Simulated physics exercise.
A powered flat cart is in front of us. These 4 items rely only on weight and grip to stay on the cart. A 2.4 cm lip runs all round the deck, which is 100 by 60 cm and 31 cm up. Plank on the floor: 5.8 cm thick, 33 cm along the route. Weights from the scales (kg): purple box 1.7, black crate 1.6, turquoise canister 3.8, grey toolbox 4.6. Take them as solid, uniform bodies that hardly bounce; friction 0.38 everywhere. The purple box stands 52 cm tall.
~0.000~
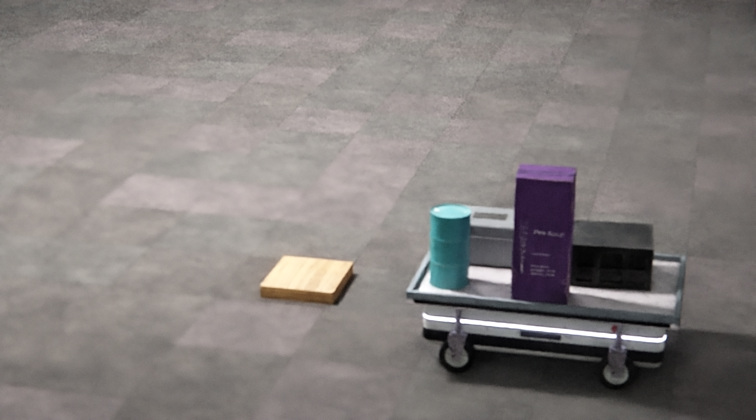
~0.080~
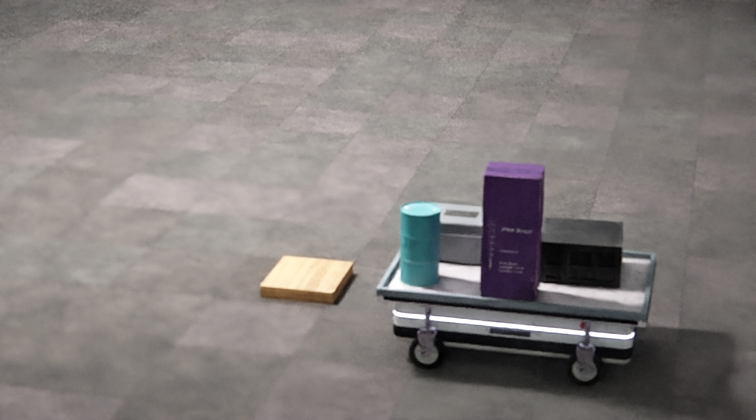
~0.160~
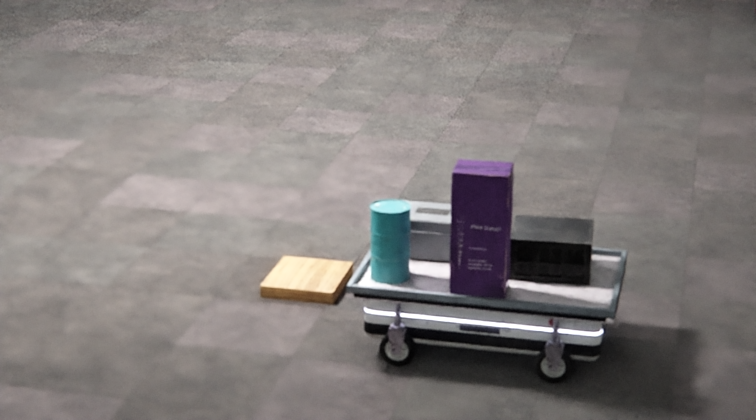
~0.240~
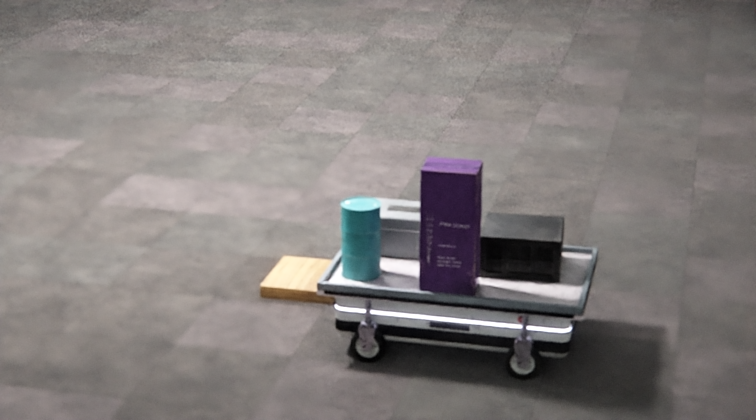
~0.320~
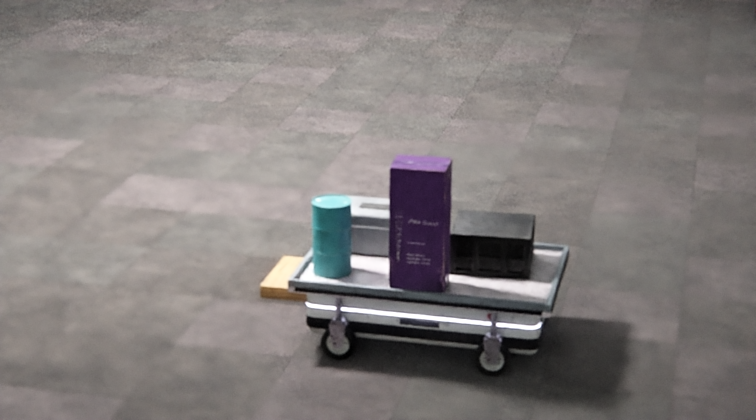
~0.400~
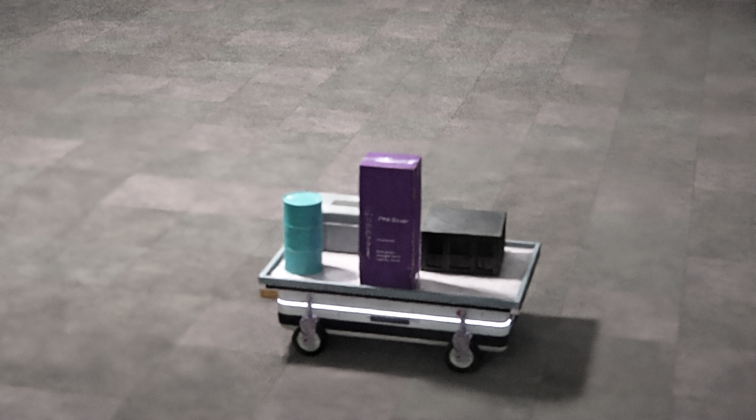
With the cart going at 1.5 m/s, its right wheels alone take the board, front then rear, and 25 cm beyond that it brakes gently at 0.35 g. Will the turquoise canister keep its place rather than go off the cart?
No, it goes off the cart.
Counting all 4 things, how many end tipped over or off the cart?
The count is 2.
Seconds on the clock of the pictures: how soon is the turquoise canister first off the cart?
Roughly at the 1.0 s mark.
After 0.80 s, 120 cm covered; turquoise canister leaning 43° near (175, 228); grey toolbox slid 6 cm; black crate slid 2 cm.
After 1.30 s, 194 cm covered; turquoise canister now off the cart; grey toolbox slid 7 cm; black crate slid 6 cm.
At rest (3.1 s), off the cart, turquoise canister; tipped over on the cart, purple box; the other 2 in place, give or take 10 cm.
